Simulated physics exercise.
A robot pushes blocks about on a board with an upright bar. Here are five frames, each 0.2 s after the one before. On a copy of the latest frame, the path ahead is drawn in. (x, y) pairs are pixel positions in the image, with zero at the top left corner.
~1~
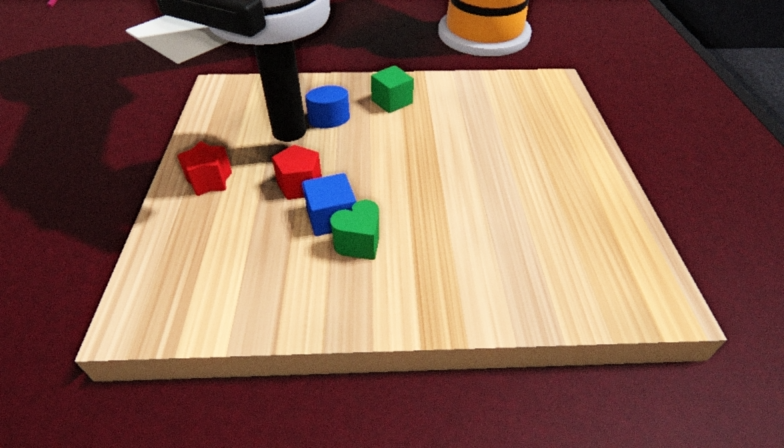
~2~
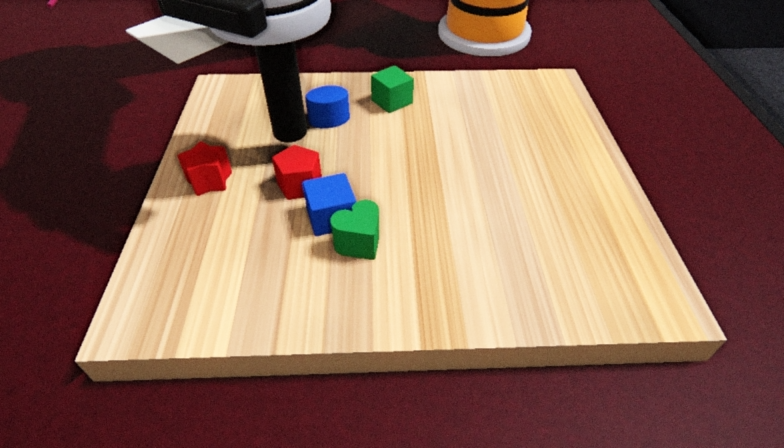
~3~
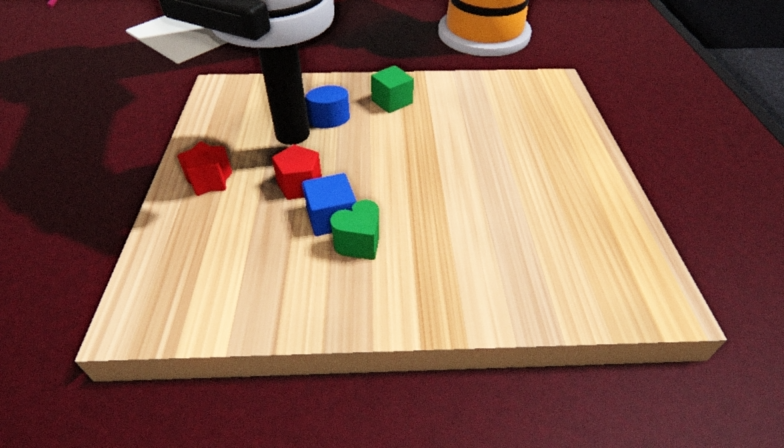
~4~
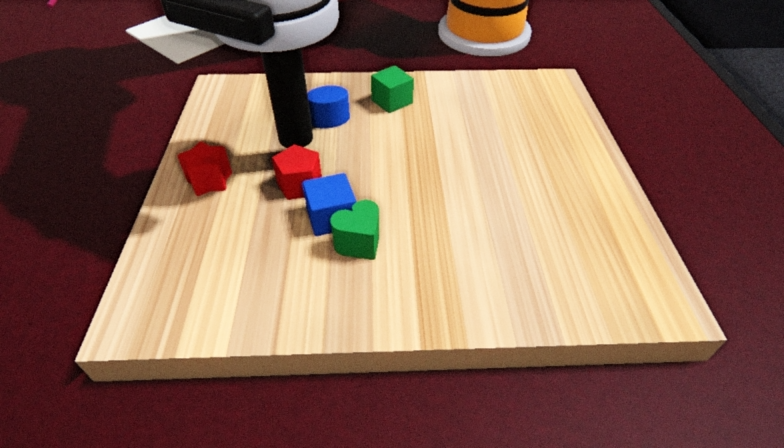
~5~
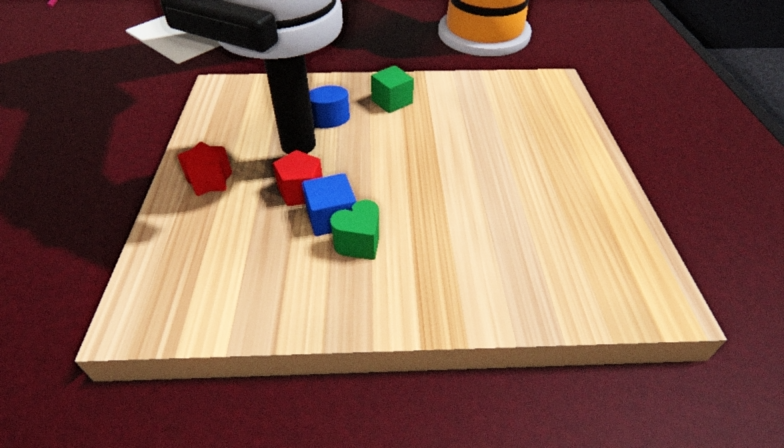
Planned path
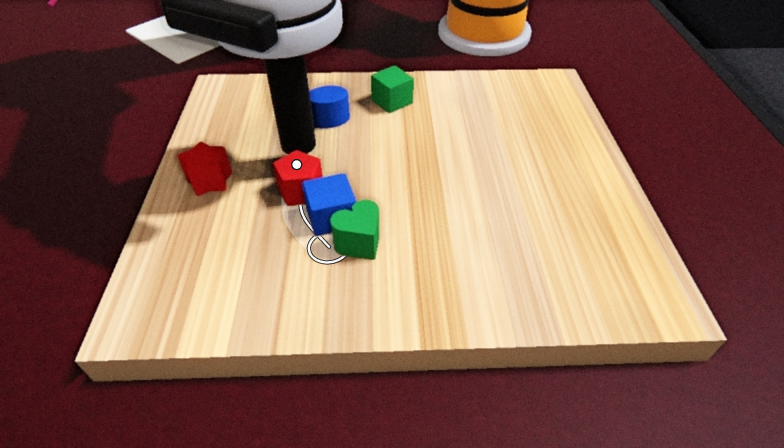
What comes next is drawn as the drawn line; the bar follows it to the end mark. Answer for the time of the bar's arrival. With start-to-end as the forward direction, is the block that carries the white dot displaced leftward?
Answer: No.
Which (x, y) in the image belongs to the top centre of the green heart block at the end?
About (411, 243).
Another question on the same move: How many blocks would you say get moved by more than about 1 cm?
Answer: 3+.
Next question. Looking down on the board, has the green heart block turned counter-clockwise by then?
My answer is yes.
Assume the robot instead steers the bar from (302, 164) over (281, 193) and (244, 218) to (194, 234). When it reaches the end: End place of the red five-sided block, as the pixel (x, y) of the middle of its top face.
Its top face will be centred at roughly (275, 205).
The drawn path runs from (302, 164) via (301, 191) and (306, 220), ending at (329, 247); the dot is on the red five-sided block.
On the path given first. One third of the way, bar at (297, 173); red five-sided block at (286, 196), turned 15° clockwise; blue square piece at (327, 208), turned 50° anticlockwise; green heart block at (369, 221), turned 15° anticlockwise.
Two thirds of the way, bar at (303, 202); red five-sided block at (275, 221); blue square piece at (332, 221), turned 55° anticlockwise; green heart block at (376, 225), turned 40° anticlockwise.
At the end, bar at (326, 228); red five-sided block at (275, 228), turned 25° clockwise; blue elliptical block not moved; blue square piece at (365, 247), turned 70° anticlockwise; green heart block at (411, 243), turned 50° anticlockwise.
